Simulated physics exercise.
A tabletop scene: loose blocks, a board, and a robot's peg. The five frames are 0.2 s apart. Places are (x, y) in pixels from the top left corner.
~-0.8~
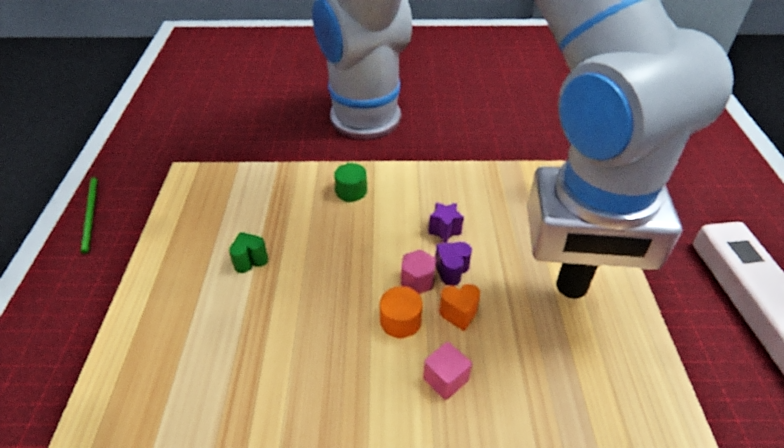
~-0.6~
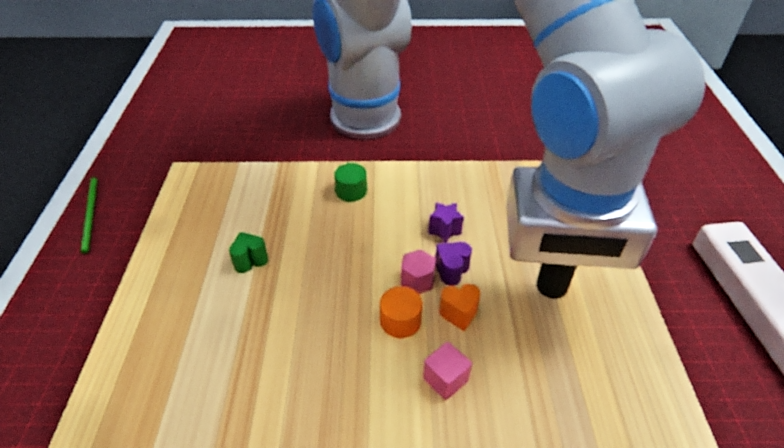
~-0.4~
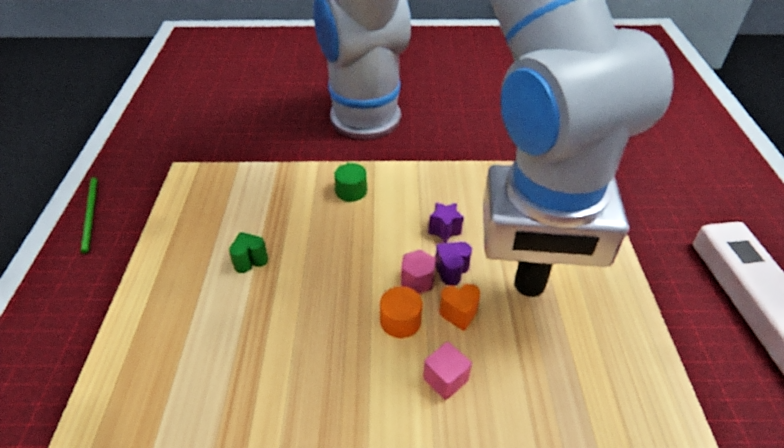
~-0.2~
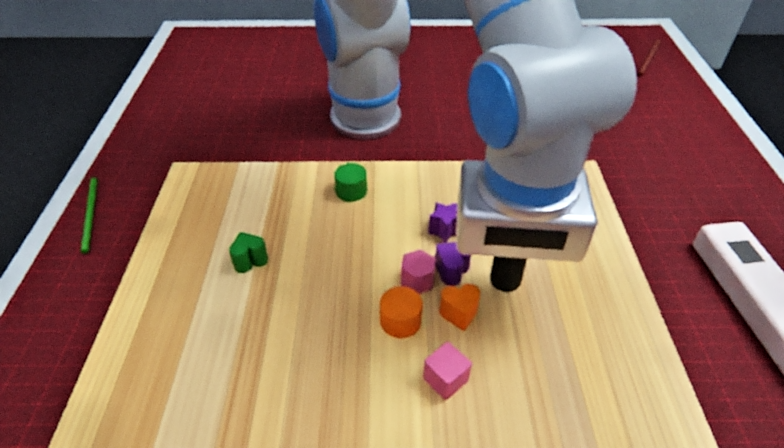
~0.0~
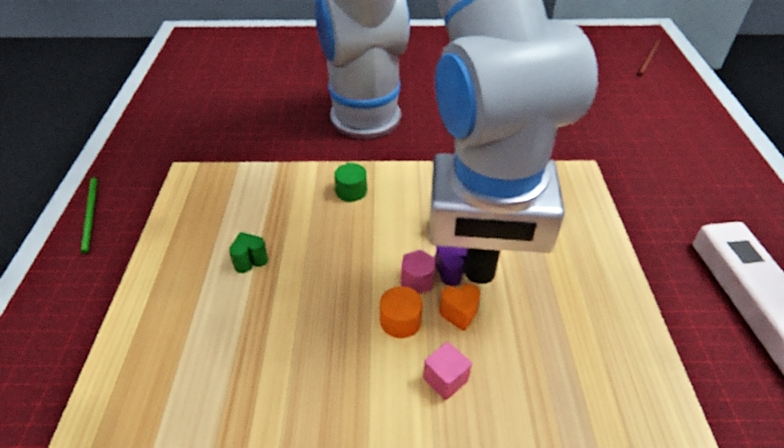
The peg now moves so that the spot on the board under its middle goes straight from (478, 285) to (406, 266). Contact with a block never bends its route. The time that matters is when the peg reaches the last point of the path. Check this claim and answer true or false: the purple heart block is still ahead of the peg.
The claim does not hold.
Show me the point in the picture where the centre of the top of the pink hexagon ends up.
Around (379, 260).
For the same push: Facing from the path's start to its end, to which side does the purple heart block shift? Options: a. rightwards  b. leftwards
I choose a.
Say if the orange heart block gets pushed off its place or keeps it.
It keeps its spot.
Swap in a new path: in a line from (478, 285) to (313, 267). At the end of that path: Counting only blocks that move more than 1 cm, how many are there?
My count: 2.
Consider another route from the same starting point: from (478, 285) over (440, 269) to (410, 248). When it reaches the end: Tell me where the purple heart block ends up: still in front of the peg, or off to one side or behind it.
I expect it to be in front.
The first path, step by step. Halfway along, peg (441, 263); pink hexagon (403, 259), turned 55° anticlockwise; purple heart block (427, 239), turned 25° clockwise.
At the end, peg (406, 254); pink hexagon (379, 260), turned 100° anticlockwise; purple heart block (408, 228), turned 60° clockwise; orange heart block in place.
